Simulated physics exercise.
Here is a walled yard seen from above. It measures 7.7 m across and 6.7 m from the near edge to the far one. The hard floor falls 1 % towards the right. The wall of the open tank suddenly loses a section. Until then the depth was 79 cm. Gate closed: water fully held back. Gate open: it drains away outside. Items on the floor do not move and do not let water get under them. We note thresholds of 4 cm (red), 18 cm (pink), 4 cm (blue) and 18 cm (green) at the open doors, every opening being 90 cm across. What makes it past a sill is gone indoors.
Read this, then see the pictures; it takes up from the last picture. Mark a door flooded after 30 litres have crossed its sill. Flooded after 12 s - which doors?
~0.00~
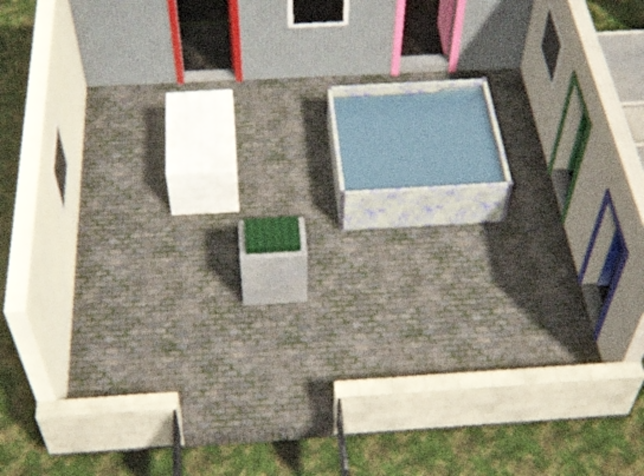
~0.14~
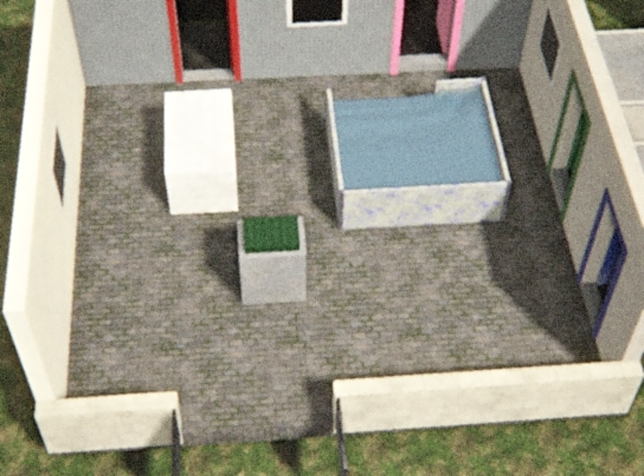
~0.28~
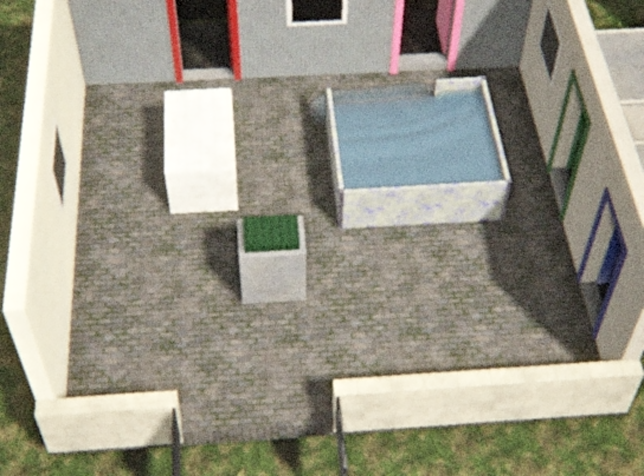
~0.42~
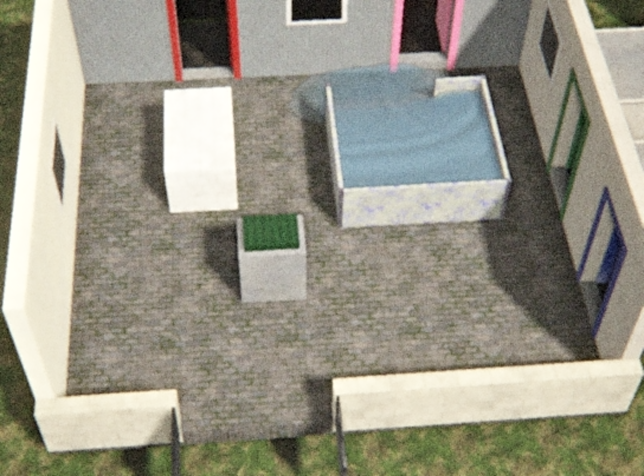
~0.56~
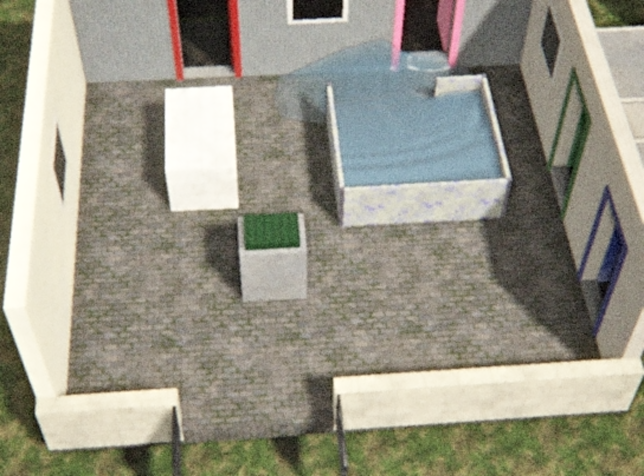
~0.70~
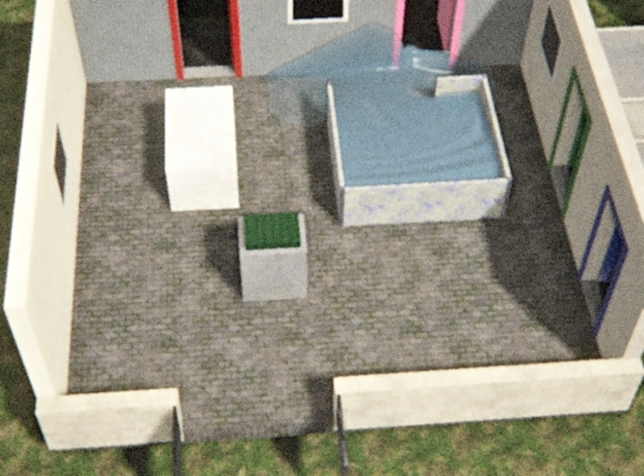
One by one: The red door is going to top the limit, the pink door is going to top the limit, the blue door is going to top the limit, the green door is going to fall short of the limit.
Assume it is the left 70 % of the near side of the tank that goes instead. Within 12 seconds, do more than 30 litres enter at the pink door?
Against that limit: Pink short of it.
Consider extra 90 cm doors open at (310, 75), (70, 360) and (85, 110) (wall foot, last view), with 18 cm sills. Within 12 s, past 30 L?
Taking them in order, the first gets enough, the second too little and the third enough.
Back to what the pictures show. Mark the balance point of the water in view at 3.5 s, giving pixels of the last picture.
It lies at roughly (352, 144) in pixels.
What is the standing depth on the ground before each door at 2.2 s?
In centimetres - red: 11, pink: 37, blue: 0, green: 3.
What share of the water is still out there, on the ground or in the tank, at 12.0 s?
It comes to near 74 per cent.
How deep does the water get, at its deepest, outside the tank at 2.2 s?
Roughly 48 cm.
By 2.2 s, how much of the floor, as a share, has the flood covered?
Wet share: Near 25 percent.
After 1.4 s water covers 15 % of the floor and is deepest (62 cm) near (367, 77); red door 9 cm at the sill, 0 L in, pink door 43 cm at the sill, 119 L in, blue door not reached, green door not reached.
After 2.2 s water covers 25 % of the floor and is deepest (48 cm) near (367, 77); red door 11 cm at the sill, 10 L in, pink door 37 cm at the sill, 242 L in, blue door not reached, green door 3 cm at the sill, 0 L in.
After 3.5 s water covers 50 % of the floor and is deepest (36 cm) near (518, 70); red door 8 cm at the sill, 32 L in, pink door 26 cm at the sill, 321 L in, blue door 4 cm at the sill, 0 L in, green door 8 cm at the sill, 0 L in.
After 7.0 s water covers 95 % of the floor and is deepest (19 cm) near (568, 390); red door 14 cm at the sill, 130 L in, pink door 14 cm at the sill, 346 L in, blue door 7 cm at the sill, 23 L in, green door 10 cm at the sill, 0 L in.
After 12.0 s water covers 100 % of the floor and is deepest (14 cm) near (602, 377); red door 7 cm at the sill, 214 L in, pink door 9 cm at the sill, 346 L in, blue door 10 cm at the sill, 84 L in, green door 7 cm at the sill, 0 L in.
